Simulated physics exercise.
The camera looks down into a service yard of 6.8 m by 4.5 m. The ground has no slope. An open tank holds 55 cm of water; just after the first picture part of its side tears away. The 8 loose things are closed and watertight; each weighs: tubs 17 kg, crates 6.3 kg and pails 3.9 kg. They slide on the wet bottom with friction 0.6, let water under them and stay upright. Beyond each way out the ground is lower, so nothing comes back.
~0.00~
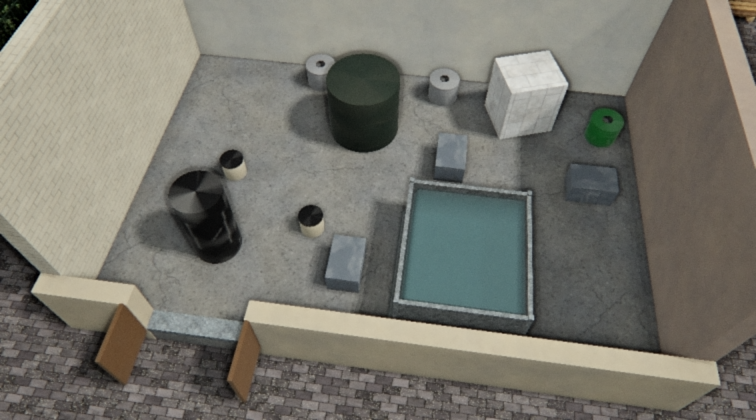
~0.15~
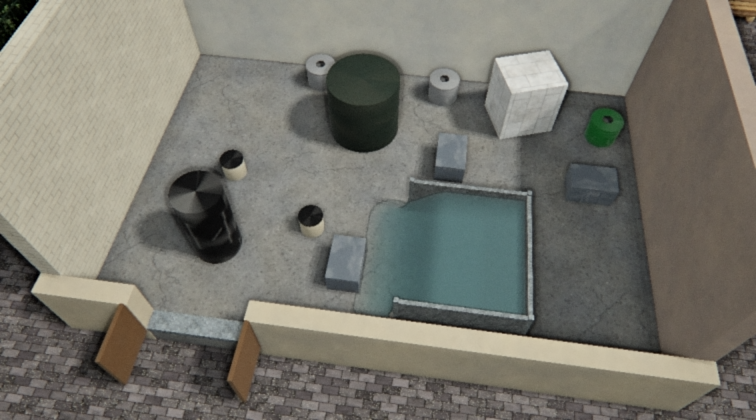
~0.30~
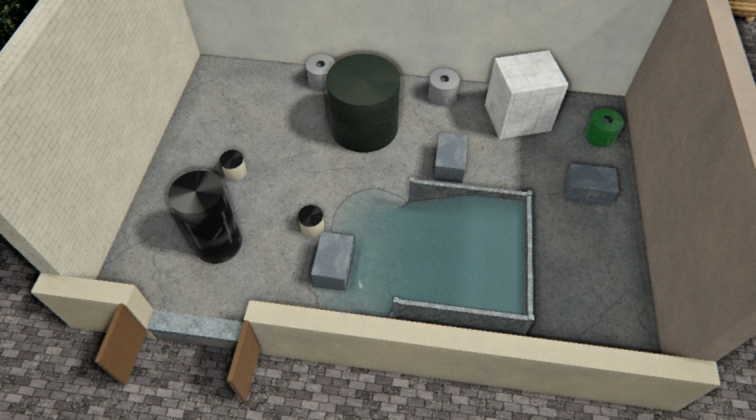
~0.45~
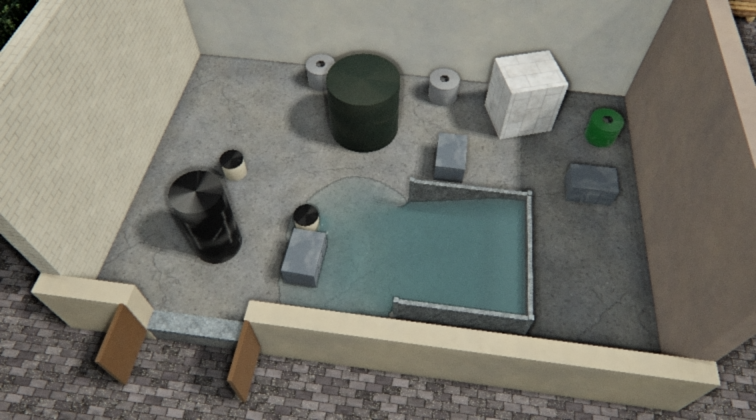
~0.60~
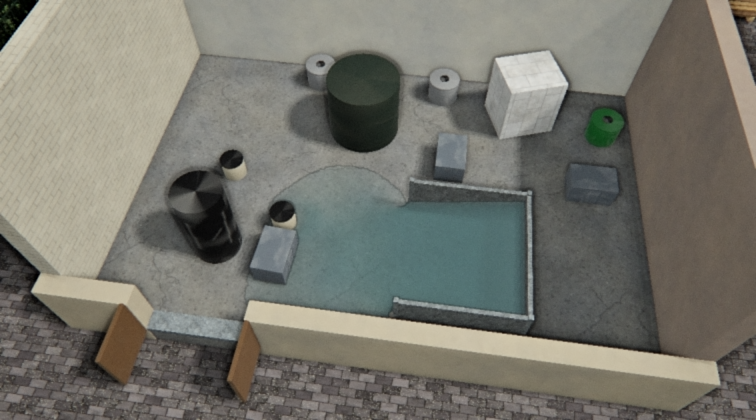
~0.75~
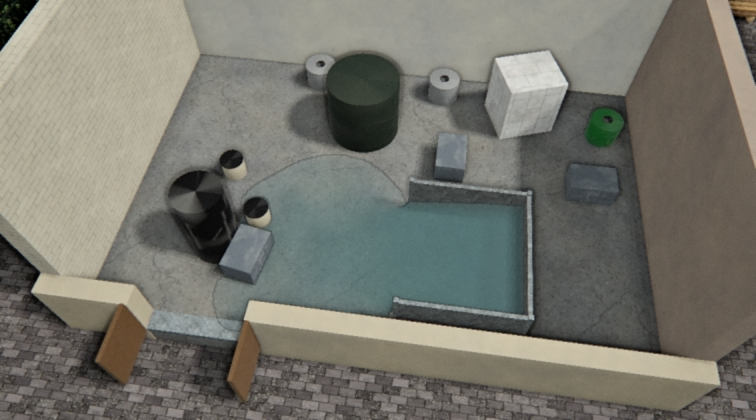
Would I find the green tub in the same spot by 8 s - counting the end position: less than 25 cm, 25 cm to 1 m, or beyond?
The green tub holds its place.
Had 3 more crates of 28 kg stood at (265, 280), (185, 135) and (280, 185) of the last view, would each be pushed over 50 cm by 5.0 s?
In that order: Over, over, over.
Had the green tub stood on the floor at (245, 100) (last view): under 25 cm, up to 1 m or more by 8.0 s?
It stays put.
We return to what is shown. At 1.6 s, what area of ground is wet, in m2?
Some 13 m2.
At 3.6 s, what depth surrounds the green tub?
Roughly 0 cm.
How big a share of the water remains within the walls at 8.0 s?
About 80 per cent.
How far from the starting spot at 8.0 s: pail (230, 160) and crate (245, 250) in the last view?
In that order: 200 cm, 200 cm.
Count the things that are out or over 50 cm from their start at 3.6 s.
3 of them.
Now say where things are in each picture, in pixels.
In the first picture, the green tub at (608, 120), on the bottom; water covers 2.2 m2; 0 of 8 have shifted.
In the second picture, the green tub at (608, 120) rests on the ground; 3.0 m2 under water; 0 of 8 have shifted.
In the third picture, the green tub at (608, 120) rests on the ground; water covers 3.8 m2; 1 of 8 have shifted.
In the fourth picture, the green tub at (608, 120) rests on the ground; water covers 4.9 m2; 2 of 8 have shifted.
In the fifth picture, the green tub at (608, 120), on the bottom; water covers 6.0 m2; 2 of 8 have shifted.
In the sixth picture, the green tub at (608, 120) rests on the ground; 7.2 m2 under water; 2 of 8 have shifted.
After 1.6 s the green tub is near (608, 120), 0.0 m from its start, aground; 0 of 8 are out; 1 afloat.
After 3.6 s the green tub is near (608, 120), 0.0 m from its start, aground; 0 of 8 are out; 3 afloat.
After 5.6 s the green tub is near (608, 120), 0.0 m from its start, aground; 0 of 8 are out; 2 afloat.
After 8.0 s the green tub is near (608, 120), 0.0 m from its start, aground; 0 of 8 are out; 3 afloat.
